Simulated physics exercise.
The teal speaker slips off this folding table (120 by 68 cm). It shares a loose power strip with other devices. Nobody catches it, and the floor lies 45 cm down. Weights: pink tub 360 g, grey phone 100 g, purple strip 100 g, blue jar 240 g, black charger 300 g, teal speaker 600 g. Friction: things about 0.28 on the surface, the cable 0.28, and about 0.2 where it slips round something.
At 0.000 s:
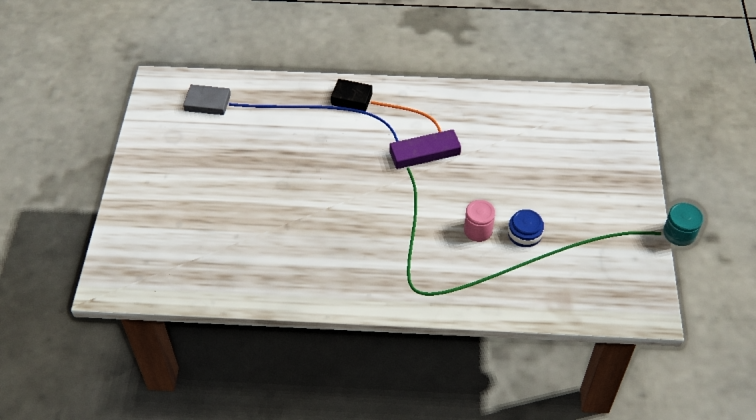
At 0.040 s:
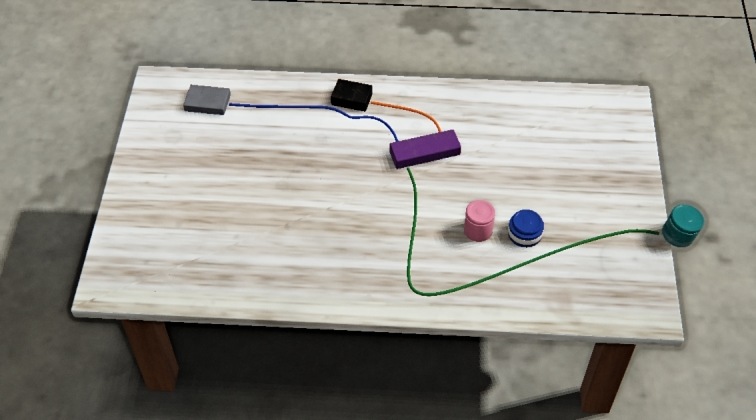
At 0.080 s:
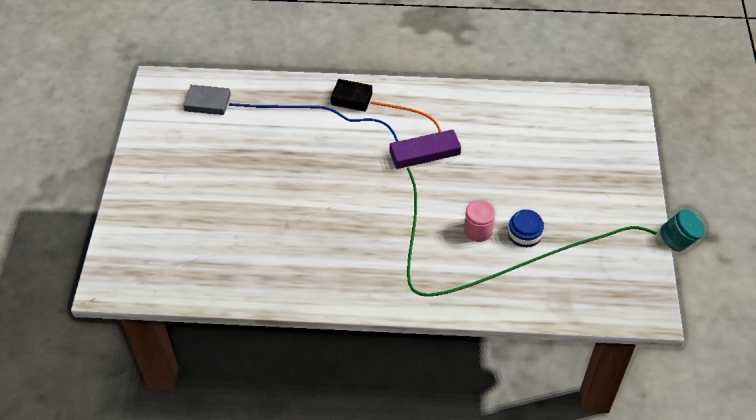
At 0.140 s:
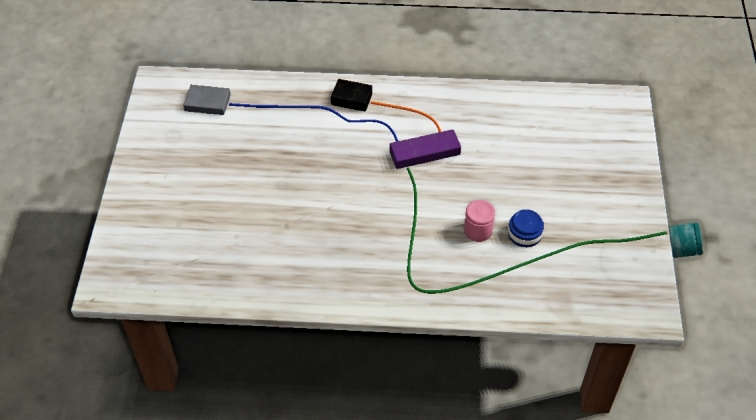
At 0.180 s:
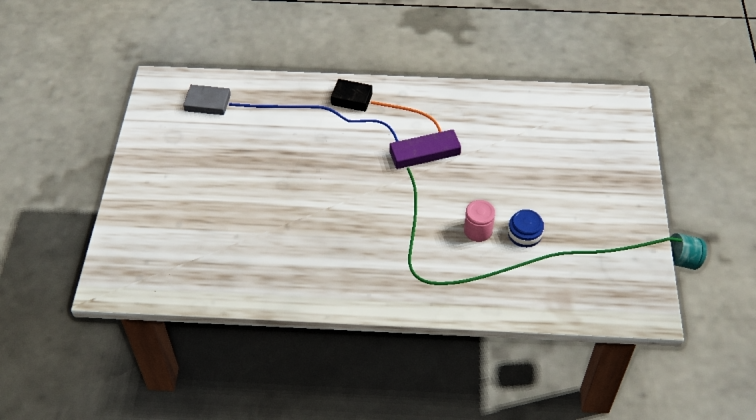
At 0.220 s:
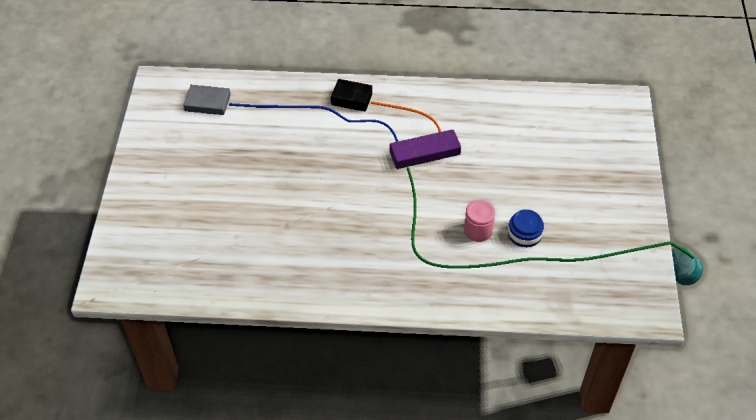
A pale wood-grained table with brown legs stands on a grey concrete floor, seen from above at a steady angle. A grey device and a black block sit at the upper left and top, wired to a purple strip, with pink and blue tubs right of centre. At the right edge, a teal cylinder tilts over and slips down past the edge, its green cable sliding and straightening behind it.
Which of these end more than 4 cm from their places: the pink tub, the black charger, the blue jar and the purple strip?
The pink tub moves, the black charger gets shifted, the blue jar hardly stirs, the purple strip leaves its place.
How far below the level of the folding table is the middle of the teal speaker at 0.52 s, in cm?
About 40 cm.
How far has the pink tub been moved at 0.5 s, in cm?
Some 8 cm.
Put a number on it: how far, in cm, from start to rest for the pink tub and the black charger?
About 9 cm, 10 cm.
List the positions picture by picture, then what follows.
The first picture shows pink tub (481, 211); black charger (352, 90); blue jar (527, 221); purple strip (425, 145); green cable runs through (416, 197) (409, 264) (468, 286) (538, 259) (615, 235).
The second picture shows teal speaker (686, 217); green cable runs through (416, 196) (467, 286) (614, 234).
The third picture shows teal speaker (682, 231); green cable runs through (416, 196) (467, 286) (613, 233).
The fourth picture shows teal speaker (686, 240); green cable runs through (416, 196) (471, 284) (622, 241).
The fifth picture shows teal speaker (685, 252); green cable runs through (416, 197) (485, 276) (641, 245).
The sixth picture shows pink tub (481, 211); black charger (352, 91); blue jar (527, 221); purple strip (425, 145); green cable runs through (415, 197) (426, 262) (511, 262) (589, 259) (670, 243).
After 0.5 s, the strip's end of the green cable at (437, 204); purple strip 14 cm off its start, pink tub 8 cm off its start, black charger 7 cm off its start.
After 0.8 s, the strip's end of the green cable at (434, 215); purple strip 16 cm off its start, black charger 10 cm off its start, pink tub 9 cm off its start.
After 1.1 s, the strip's end of the green cable at (434, 215); purple strip 16 cm off its start at (408, 200), black charger 10 cm off its start at (371, 119), pink tub 9 cm off its start at (510, 188).
After 1.4 s, the strip's end of the green cable at (434, 215); purple strip 16 cm off its start, black charger 10 cm off its start, pink tub 9 cm off its start.
After 2.6 s, the strip's end of the green cable at (434, 215); purple strip 16 cm off its start at (408, 200), black charger 10 cm off its start at (371, 119), pink tub 9 cm off its start at (510, 188), blue jar 1 cm off its start at (529, 216).
